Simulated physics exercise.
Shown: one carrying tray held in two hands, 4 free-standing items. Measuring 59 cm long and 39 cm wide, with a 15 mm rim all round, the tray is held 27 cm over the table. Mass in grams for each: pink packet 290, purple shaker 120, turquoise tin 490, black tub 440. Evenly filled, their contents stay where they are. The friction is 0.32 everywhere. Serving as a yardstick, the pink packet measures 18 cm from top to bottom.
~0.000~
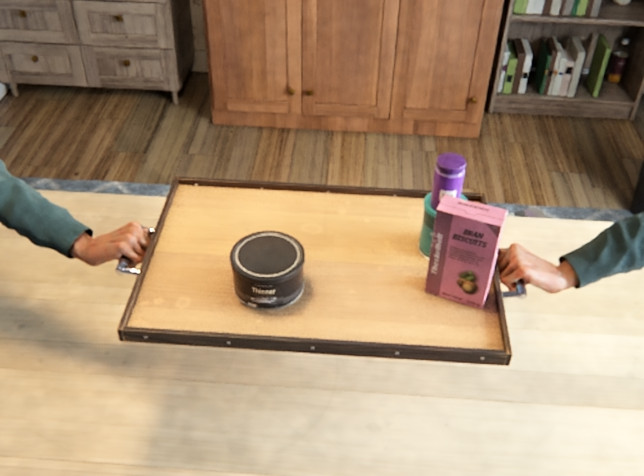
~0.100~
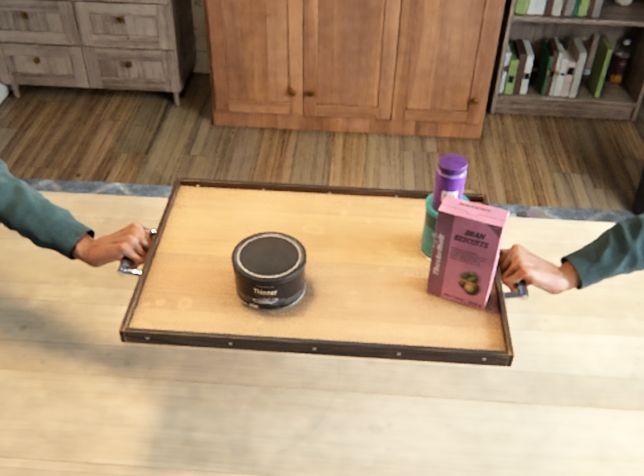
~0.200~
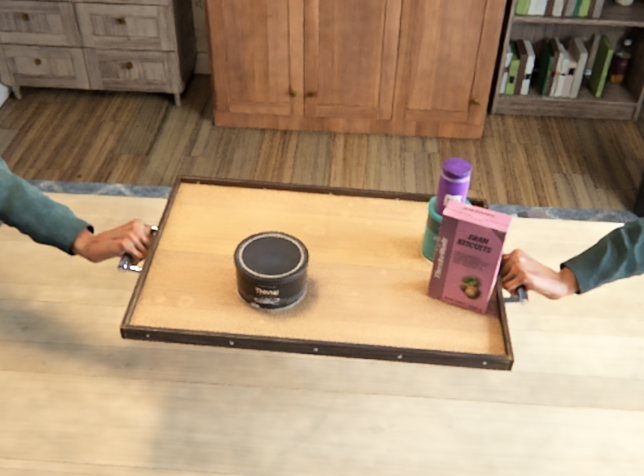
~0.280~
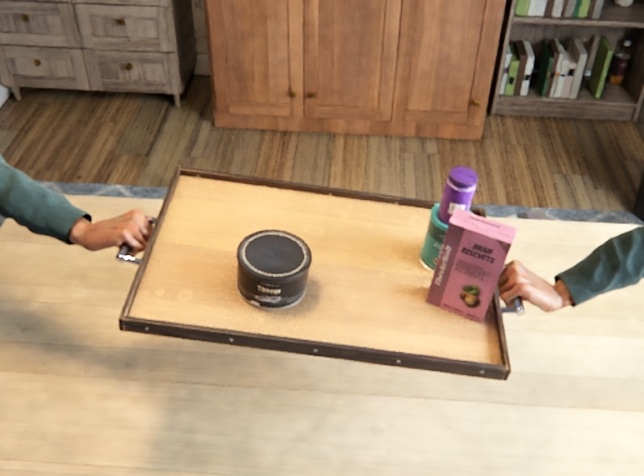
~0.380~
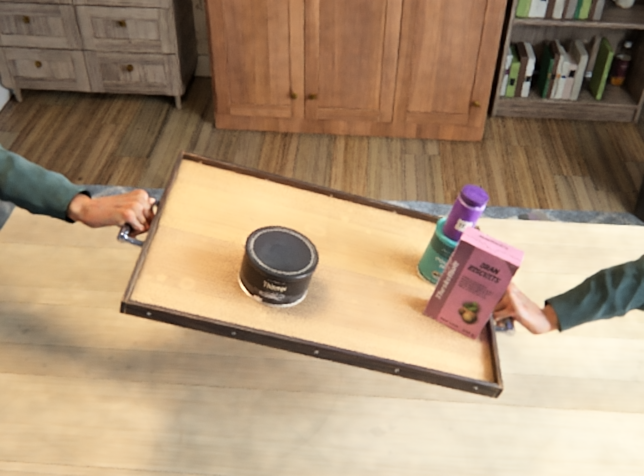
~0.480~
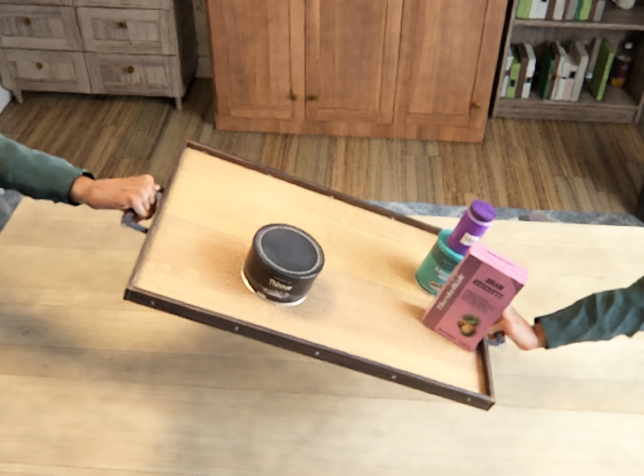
In a room with wooden cabinets and a bookshelf behind a pale wooden table, a fixed view looks down from the front. Two hands hold a rimmed tray above the table, with a black tub left of centre and a turquoise tin, purple shaker and pink packet grouped at right. The tray starts level, then the left hand rises and the right lowers, tilting it and its items steadily rightward.
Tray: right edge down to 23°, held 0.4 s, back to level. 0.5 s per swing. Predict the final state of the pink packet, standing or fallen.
Standing.
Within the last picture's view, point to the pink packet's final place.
Near (475, 259).
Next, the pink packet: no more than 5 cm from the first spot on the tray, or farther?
As for the pink packet, it stays where it was.
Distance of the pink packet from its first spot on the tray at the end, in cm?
About 1 cm.
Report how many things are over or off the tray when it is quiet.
I get 1.
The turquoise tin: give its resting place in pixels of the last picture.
(475, 232), roughly.
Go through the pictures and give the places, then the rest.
In the first frame, tray level; pink packet (464, 253); purple shaker (448, 183).
In the second frame, tray level; black tub (270, 271); purple shaker (449, 184).
In the third frame, tilt 2°, right edge down; black tub (272, 271).
In the fourth frame, tilt 6°, right edge down; purple shaker (457, 197).
In the fifth frame, tilt 14°, right edge down; black tub (278, 266); purple shaker (465, 214).
In the sixth frame, tilt 20°, right edge down; pink packet (473, 298); turquoise tin (445, 264).
After 0.88 s, tilt 23°, right edge down; purple shaker now off the tray; black tub moved 10 cm; turquoise tin moved 5 cm.
After 1.08 s, tilt 22°, right edge down; black tub moved 20 cm; turquoise tin moved 5 cm.
In the end (2.0 s), off the tray and tipped over, purple shaker; not toppled but over 5 cm from the start, black tub; the other 2 under 5 cm from the start. In the last view, pink packet near (475, 259).
